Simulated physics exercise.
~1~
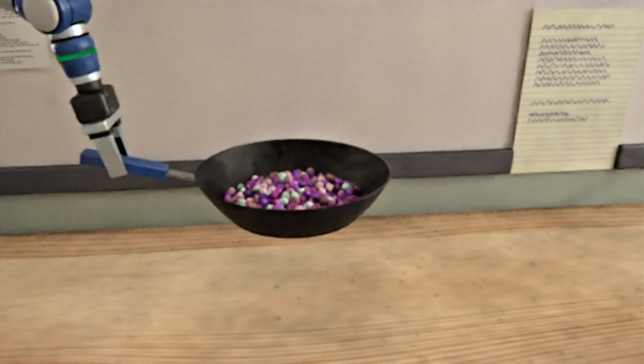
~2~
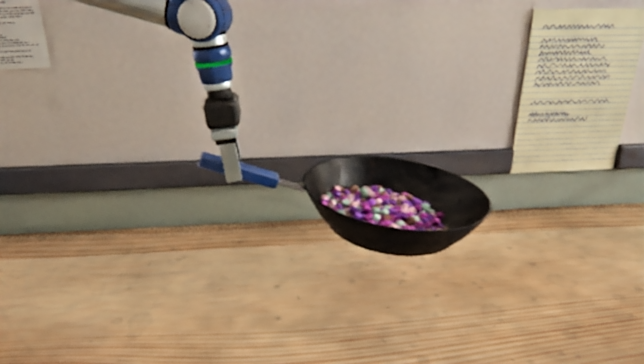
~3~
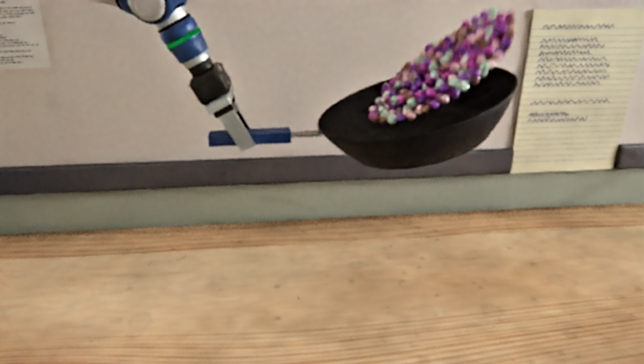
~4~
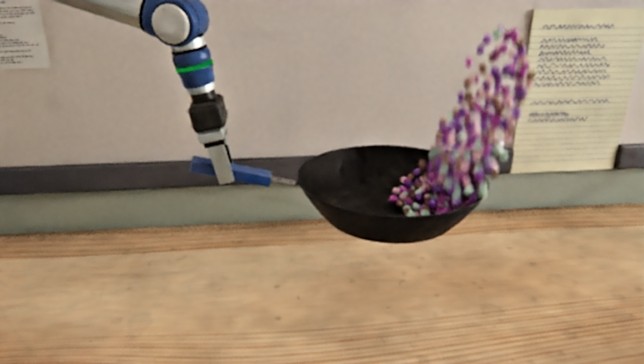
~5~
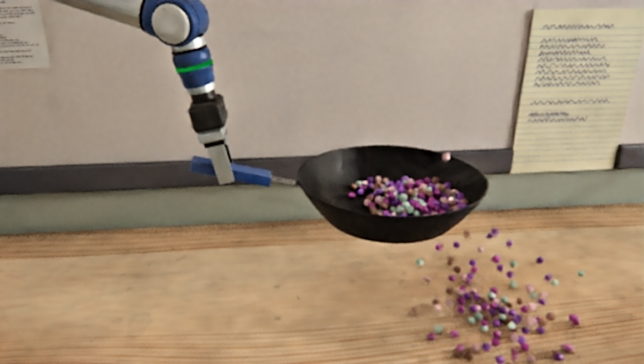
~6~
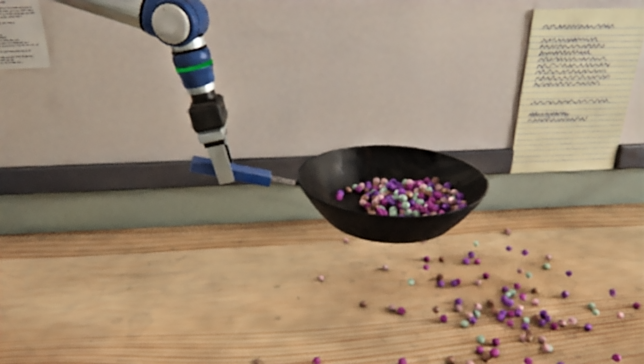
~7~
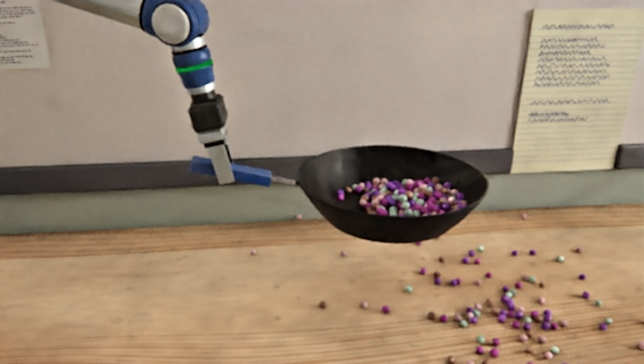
A robot arm tosses colourful sweets in a frying pan, spilling some onto the table.
